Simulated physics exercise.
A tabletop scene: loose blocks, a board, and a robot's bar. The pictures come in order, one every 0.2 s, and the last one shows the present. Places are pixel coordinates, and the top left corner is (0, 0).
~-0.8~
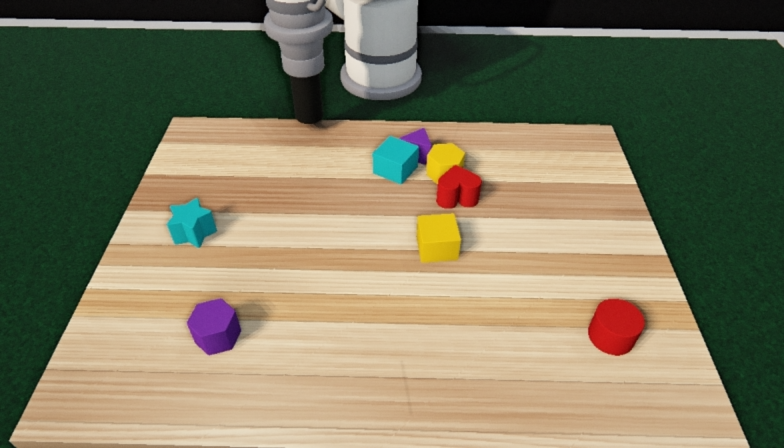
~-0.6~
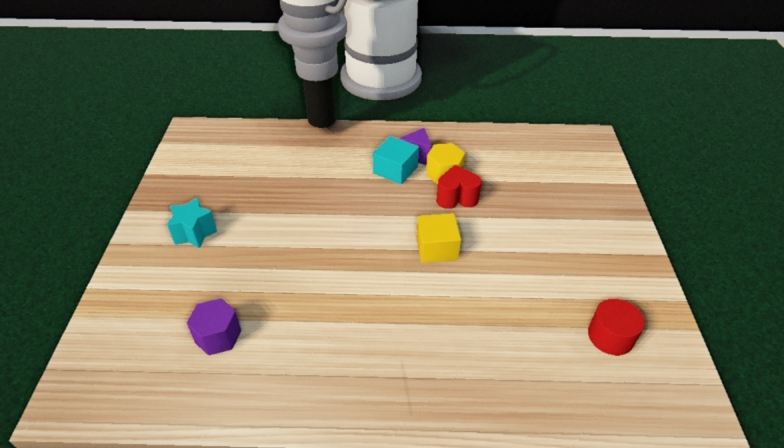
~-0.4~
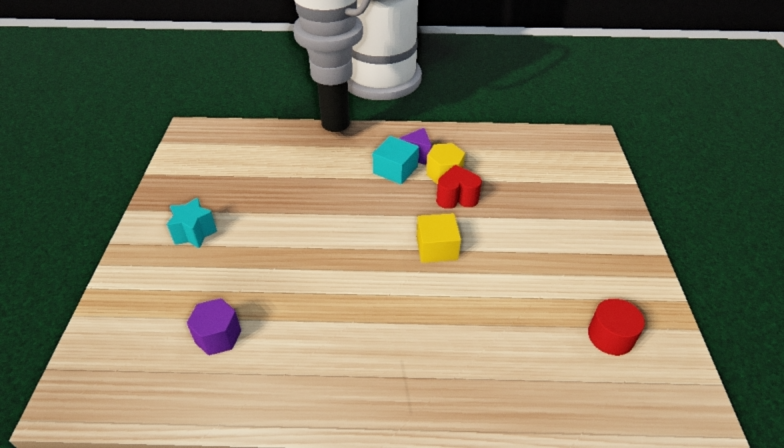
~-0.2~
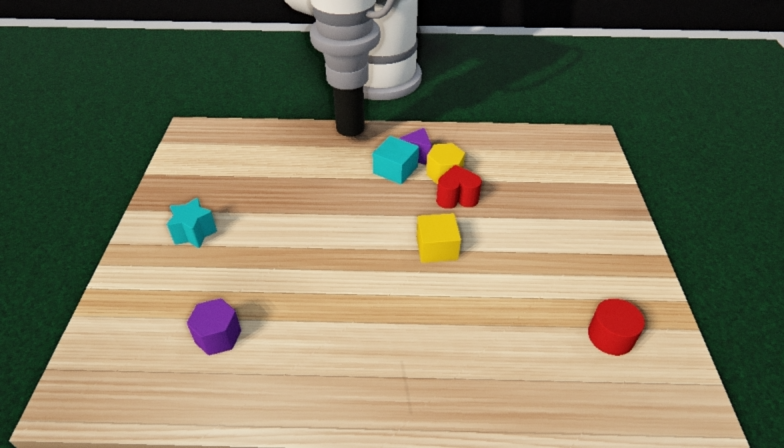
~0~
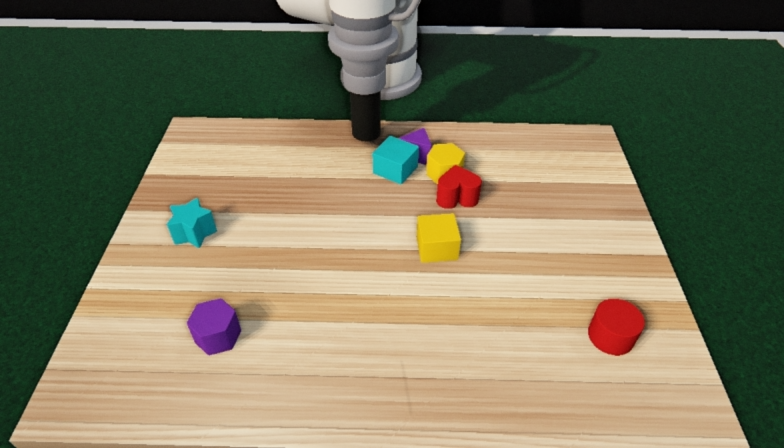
The robot's dark bar slid slowly to the right along the far edge of the wooden board, drawing close to the turquoise cube in a cluster of colored blocks, while all the blocks stayed still.
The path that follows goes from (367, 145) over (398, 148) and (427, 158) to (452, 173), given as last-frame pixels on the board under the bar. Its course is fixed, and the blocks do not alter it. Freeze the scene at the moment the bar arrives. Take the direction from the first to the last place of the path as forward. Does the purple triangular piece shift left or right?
It heads left.
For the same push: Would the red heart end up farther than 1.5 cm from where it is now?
Final answer: No.
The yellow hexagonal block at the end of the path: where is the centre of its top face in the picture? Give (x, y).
I'd guess (487, 163).
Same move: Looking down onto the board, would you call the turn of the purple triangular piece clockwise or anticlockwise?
From above, it turns counterclockwise.
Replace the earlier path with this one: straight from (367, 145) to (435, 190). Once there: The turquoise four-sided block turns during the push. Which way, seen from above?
Viewed from overhead, the turquoise four-sided block winds up turned clockwise.
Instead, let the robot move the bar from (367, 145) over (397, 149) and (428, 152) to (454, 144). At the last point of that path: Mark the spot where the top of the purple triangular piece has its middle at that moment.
Its top middle will sit at (473, 135).
What follows on the original path. One third of the way, bar (400, 137); turquoise four-sided block (399, 152); purple triangular piece (422, 138).
Two thirds of the way, bar (429, 147); turquoise four-sided block (399, 153), turned 15° clockwise; purple triangular piece (455, 142), turned 45° anticlockwise; yellow hexagonal block (470, 157), turned 55° clockwise.
At the end, bar (453, 162); turquoise four-sided block (399, 153), turned 15° clockwise; purple triangular piece (477, 145), turned 60° anticlockwise; yellow hexagonal block (487, 163), turned 90° clockwise; red heart still.
